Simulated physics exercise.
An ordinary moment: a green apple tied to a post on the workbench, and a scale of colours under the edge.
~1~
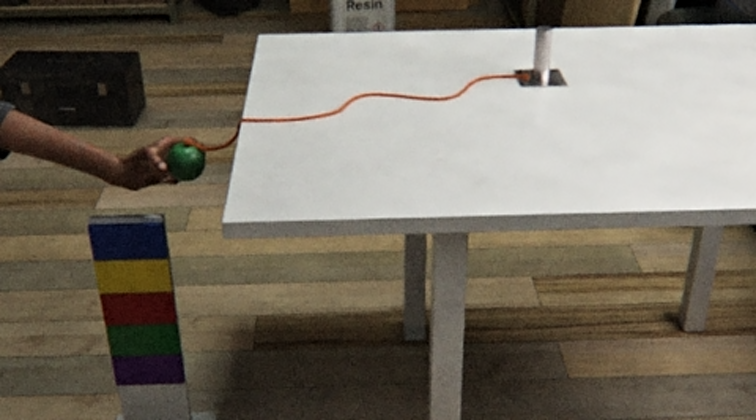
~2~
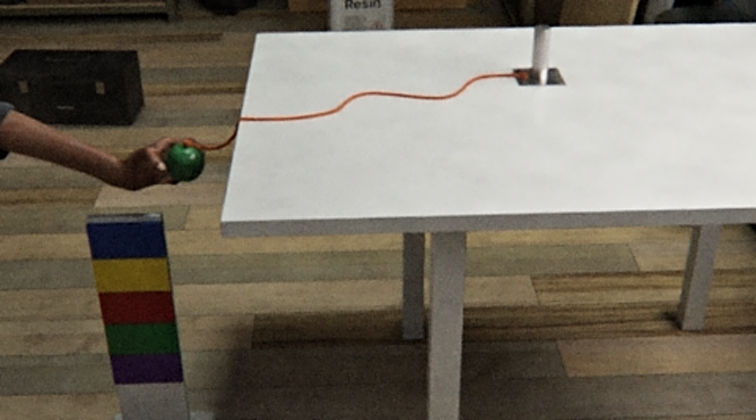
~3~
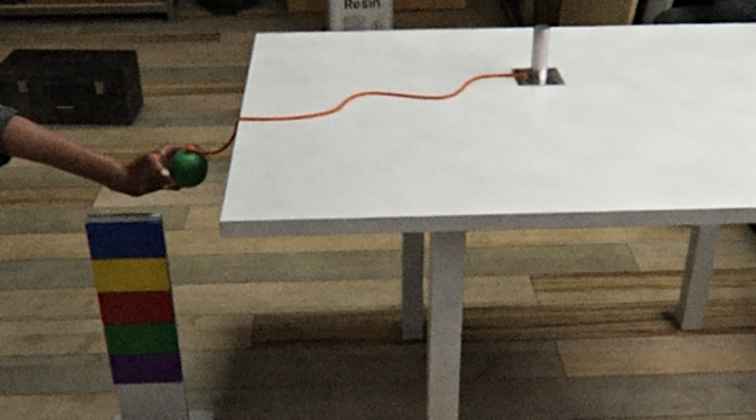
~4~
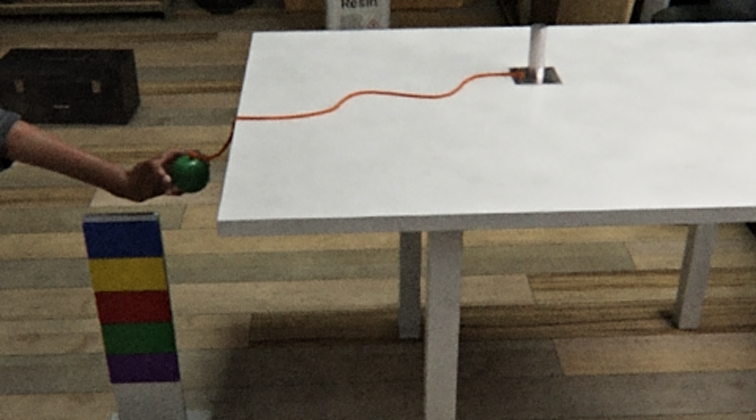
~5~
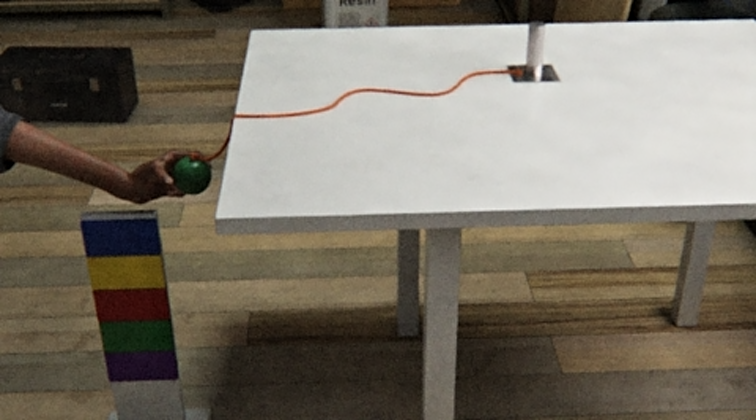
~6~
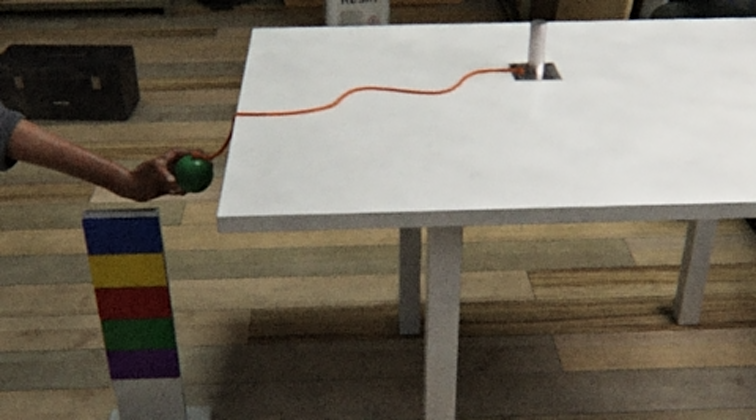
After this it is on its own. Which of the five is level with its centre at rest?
The shoelace holds its middle at blue.
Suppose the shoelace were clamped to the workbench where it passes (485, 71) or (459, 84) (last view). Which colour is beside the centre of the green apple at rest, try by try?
It would be blue; blue.
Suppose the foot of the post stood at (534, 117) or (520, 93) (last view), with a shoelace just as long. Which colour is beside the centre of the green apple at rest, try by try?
Taking them in turn: Yellow; yellow.
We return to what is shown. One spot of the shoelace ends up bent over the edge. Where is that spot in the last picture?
At (283, 114), roughly.
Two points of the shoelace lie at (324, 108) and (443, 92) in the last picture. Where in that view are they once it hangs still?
Near (280, 102) and (419, 84).
Soon after, apple near (220, 226); level with blue.
Then, apple near (261, 226); level with blue.
Further on, apple near (263, 227); level with blue.
At rest, apple near (253, 230); level with blue. At blue.
